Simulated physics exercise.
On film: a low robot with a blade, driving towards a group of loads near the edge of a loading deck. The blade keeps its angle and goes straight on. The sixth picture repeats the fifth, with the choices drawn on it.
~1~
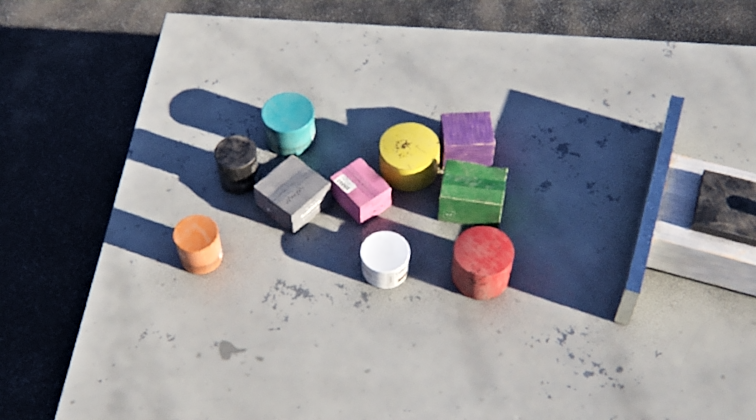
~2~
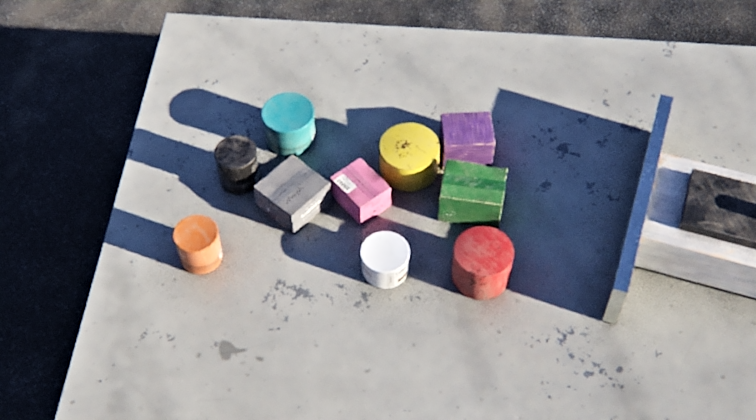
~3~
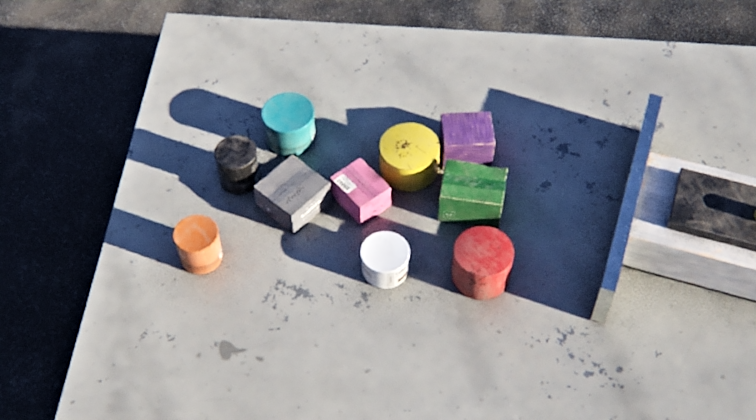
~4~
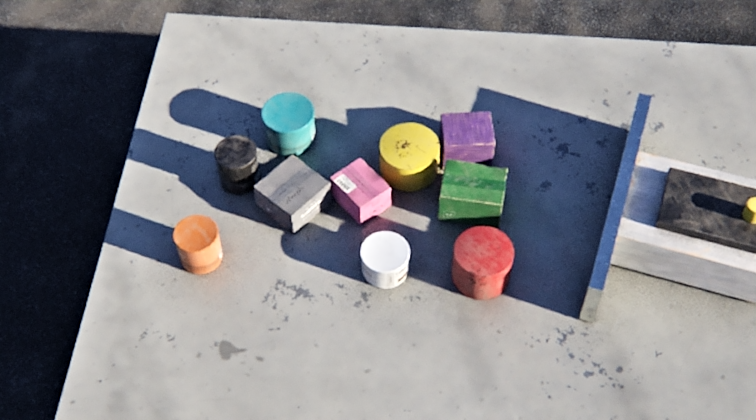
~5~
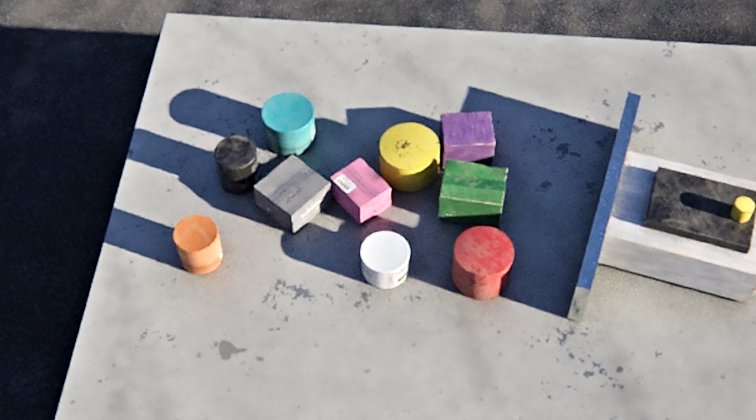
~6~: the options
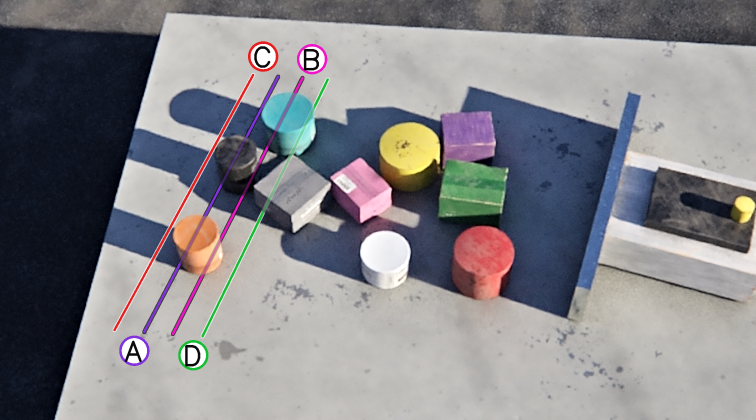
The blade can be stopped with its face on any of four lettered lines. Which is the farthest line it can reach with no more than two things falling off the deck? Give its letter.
It should halt at A.
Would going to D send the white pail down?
By then, no.
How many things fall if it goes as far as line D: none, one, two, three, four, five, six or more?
The count is none.
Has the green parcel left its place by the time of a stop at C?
By then, yes.
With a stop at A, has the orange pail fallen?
No.
On the marked copy, A at (217, 193); B at (243, 195); C at (190, 191); D at (270, 197).
Taking A. A third of the way, robot (548, 197); purple crate (453, 135); white pail (357, 258).
Two thirds of the way, robot (404, 187); black pail (199, 155); turquoise pail (219, 108).
When it is over, robot (292, 180); turquoise pail over the edge; black pail over the edge; two fallen.
As for the rest, B is within the limit but short; C drops five; D is within the limit but short.
